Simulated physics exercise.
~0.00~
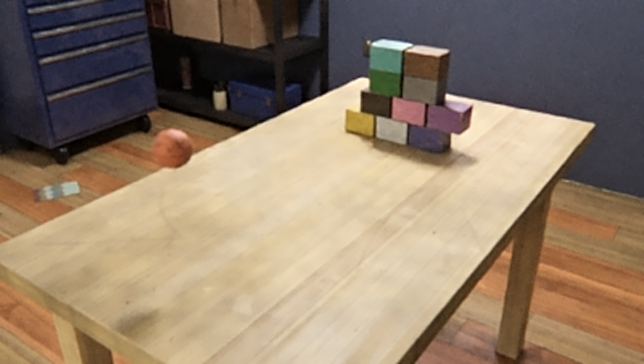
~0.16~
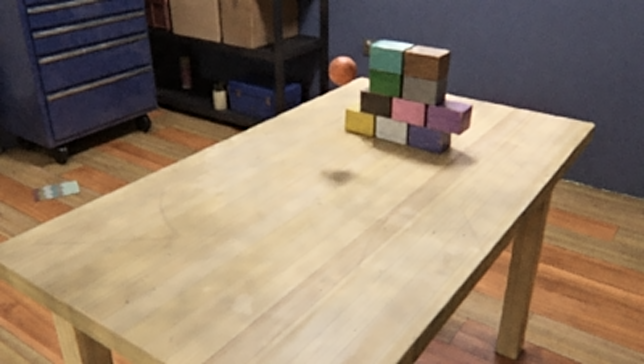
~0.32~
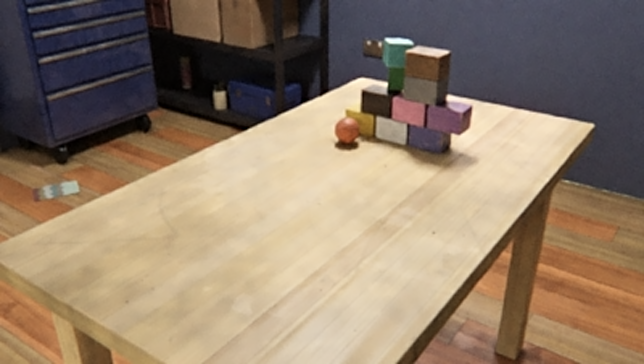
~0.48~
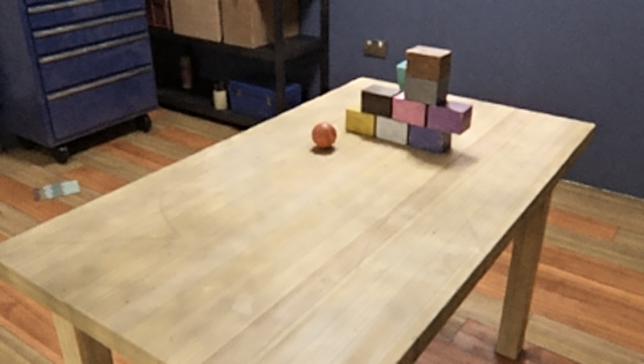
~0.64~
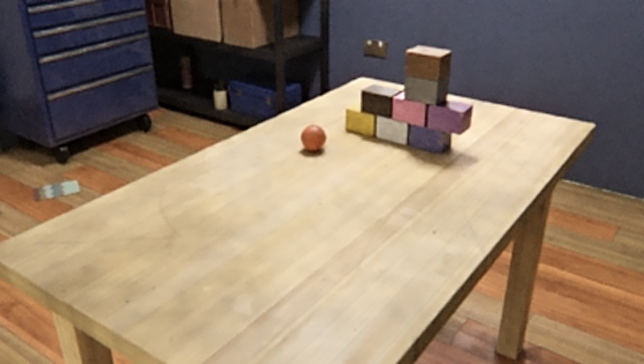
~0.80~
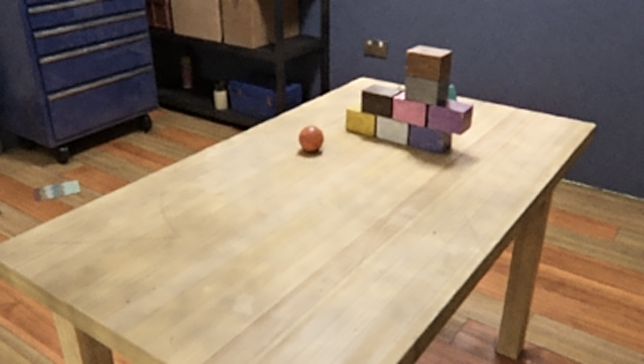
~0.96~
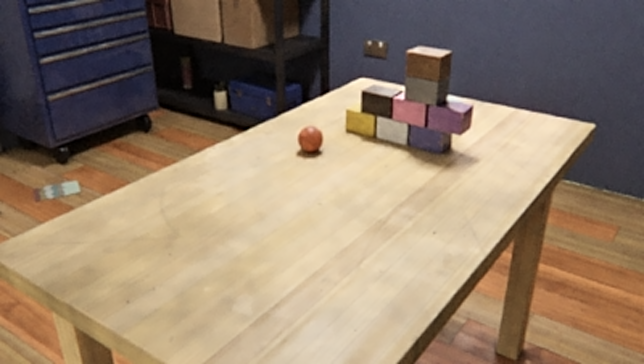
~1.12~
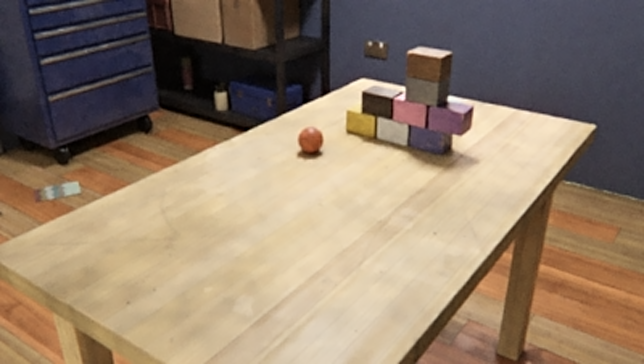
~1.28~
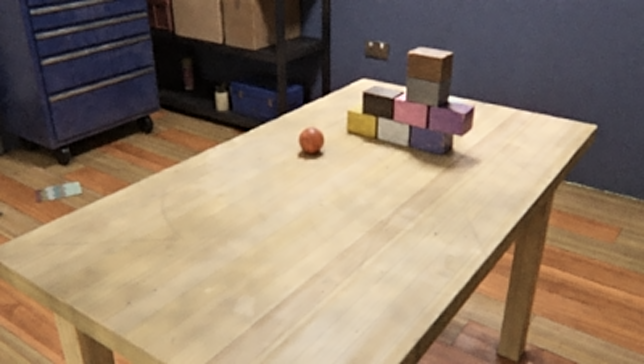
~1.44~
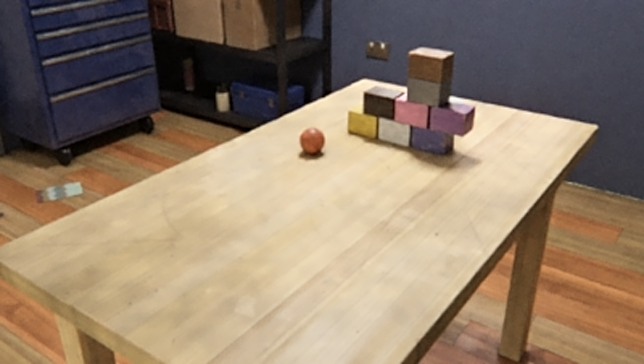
A wooden table held a stack of colored blocks as an orange ball flew in and struck the upper left, knocking the turquoise and green blocks off the back; the ball dropped, rolled left and stopped, with the other blocks still stacked.
